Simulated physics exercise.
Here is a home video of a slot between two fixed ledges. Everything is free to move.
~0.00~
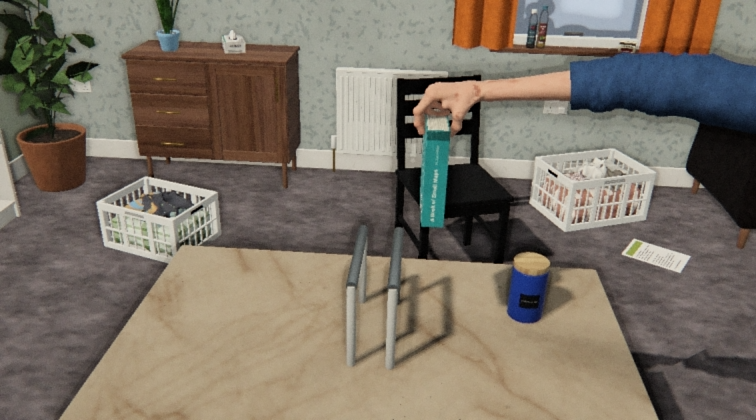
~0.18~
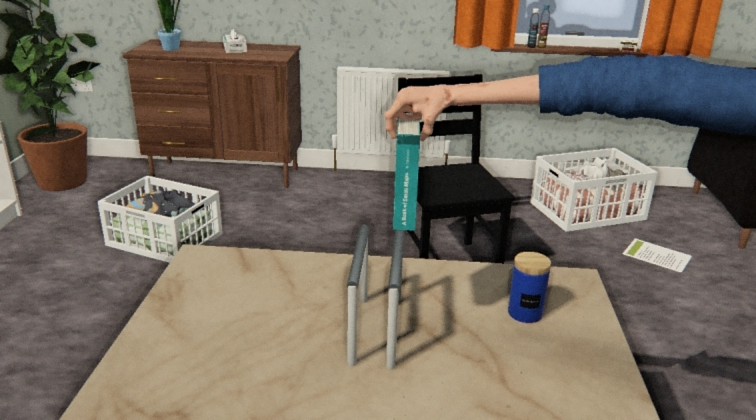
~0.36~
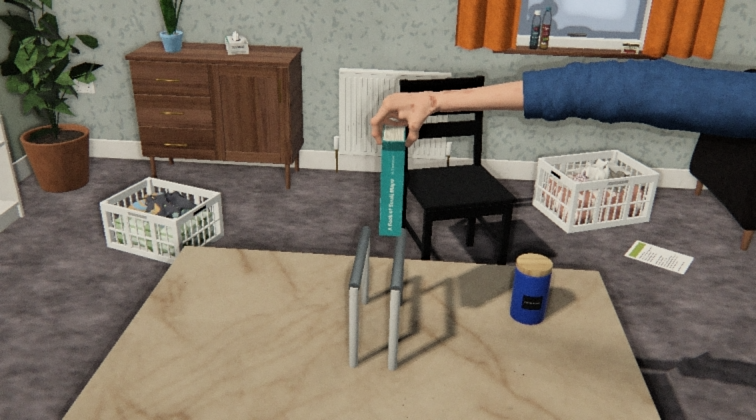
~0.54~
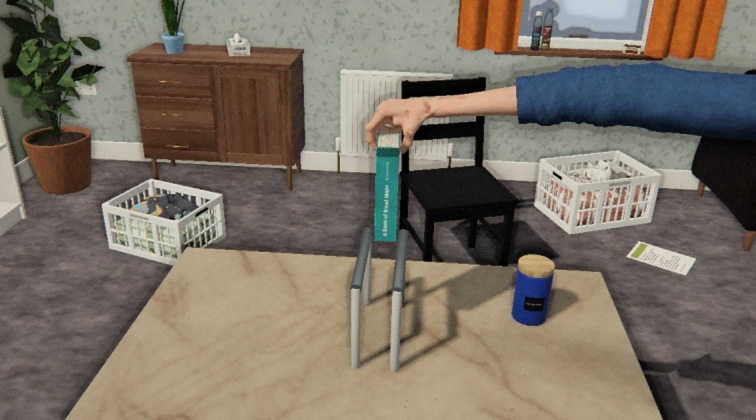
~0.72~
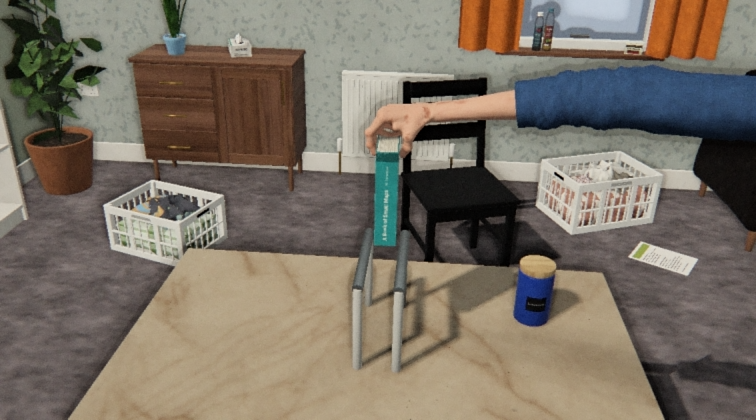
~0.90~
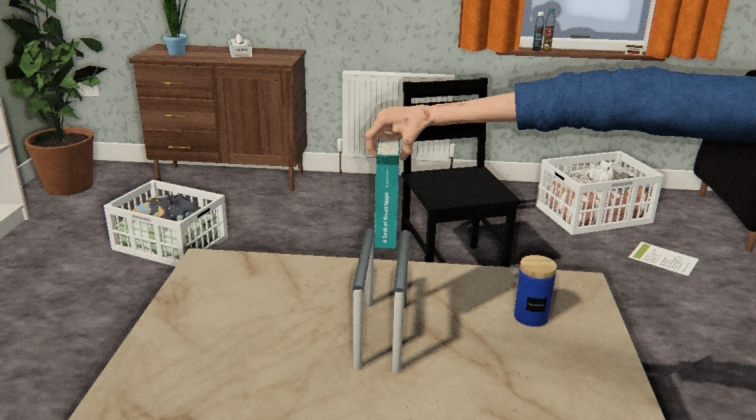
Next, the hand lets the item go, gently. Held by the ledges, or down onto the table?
I reckon it travels down to the table.
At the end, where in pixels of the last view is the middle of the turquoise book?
It finishes at around (385, 298).
By 1.20 s, turquoise book moved about its own width near (385, 268).
By 1.30 s, turquoise book moved well along near (385, 290).
When it is over (1.9 s), moved from the start, turquoise book; blue jar as before. End places, in pixels of the last picture, turquoise book near (385, 298). The book drops through.
